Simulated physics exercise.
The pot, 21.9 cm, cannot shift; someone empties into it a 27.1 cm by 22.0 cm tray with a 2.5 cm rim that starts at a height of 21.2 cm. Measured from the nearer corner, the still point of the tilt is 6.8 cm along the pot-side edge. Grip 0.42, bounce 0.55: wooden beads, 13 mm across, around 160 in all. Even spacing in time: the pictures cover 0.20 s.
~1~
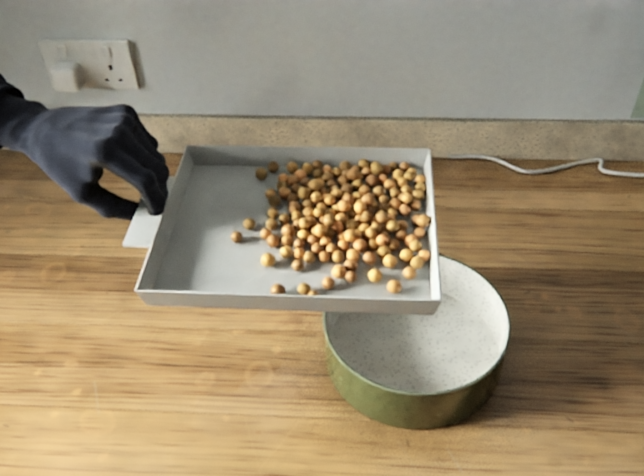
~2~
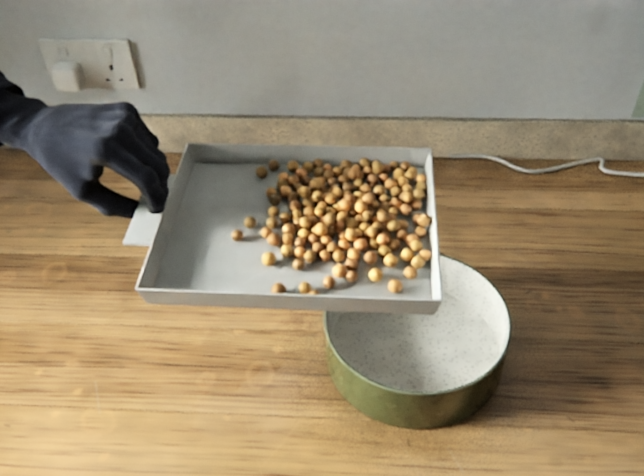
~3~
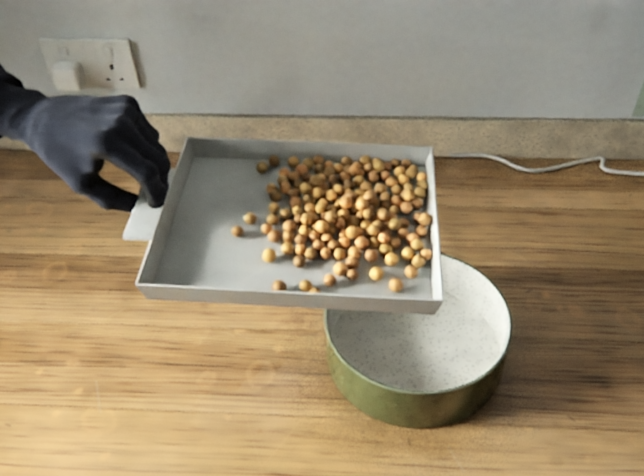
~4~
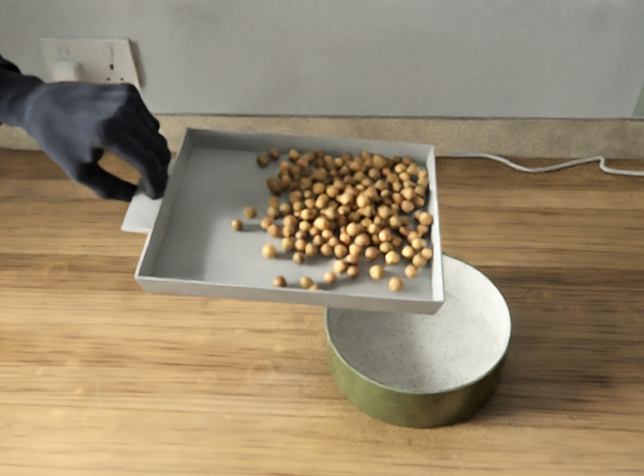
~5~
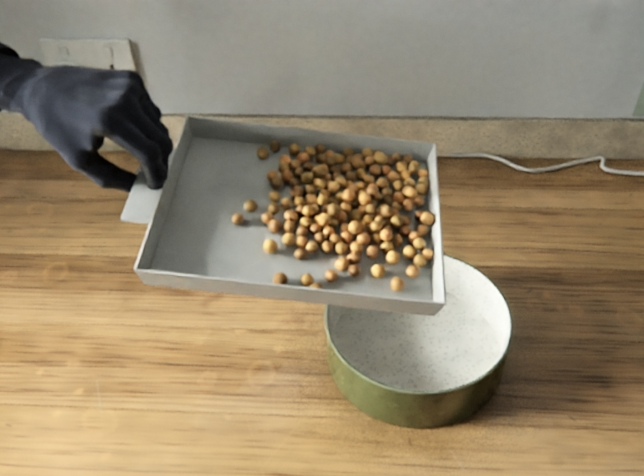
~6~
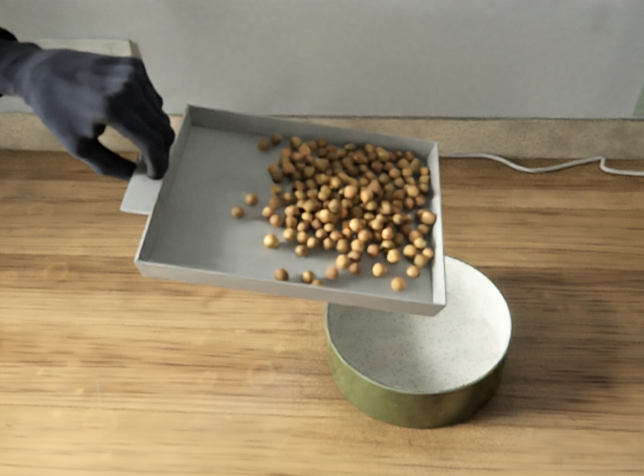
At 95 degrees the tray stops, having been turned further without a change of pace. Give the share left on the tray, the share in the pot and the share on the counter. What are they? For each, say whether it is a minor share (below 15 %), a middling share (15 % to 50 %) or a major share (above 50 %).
Left on the tray: It's going to get a small sliver of the load; pot: It's going to get a solid slice of the load; counter: It's going to get the main portion of the load.
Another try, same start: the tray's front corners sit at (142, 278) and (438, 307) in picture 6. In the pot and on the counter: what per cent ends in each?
Per cent by place - pot 10, counter 90.
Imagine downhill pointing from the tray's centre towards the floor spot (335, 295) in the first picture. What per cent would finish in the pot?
Roughly 10 per cent.
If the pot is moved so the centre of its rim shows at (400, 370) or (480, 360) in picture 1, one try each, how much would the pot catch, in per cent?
55 % and 95 %.
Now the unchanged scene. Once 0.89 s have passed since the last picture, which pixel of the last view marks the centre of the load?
At about (437, 209).
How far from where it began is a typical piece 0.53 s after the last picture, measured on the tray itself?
3 cm.
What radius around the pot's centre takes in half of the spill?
About 22 cm from the centre.
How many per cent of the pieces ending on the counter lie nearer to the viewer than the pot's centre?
About 100 per cent.
Then, 0.53 s after the last picture, tilt 50 degrees; the tray holds 100 %, the pot 0 %.
Then, 0.89 s after the last picture, tilt 77 degrees; the tray holds 95 %, the pot 0 %.
Then, 1.34 s after the last picture, tilt 95 degrees; the tray holds 5 %, the pot 20 %.
In the end, tray 0 %, pot 25 %, counter 75 %.
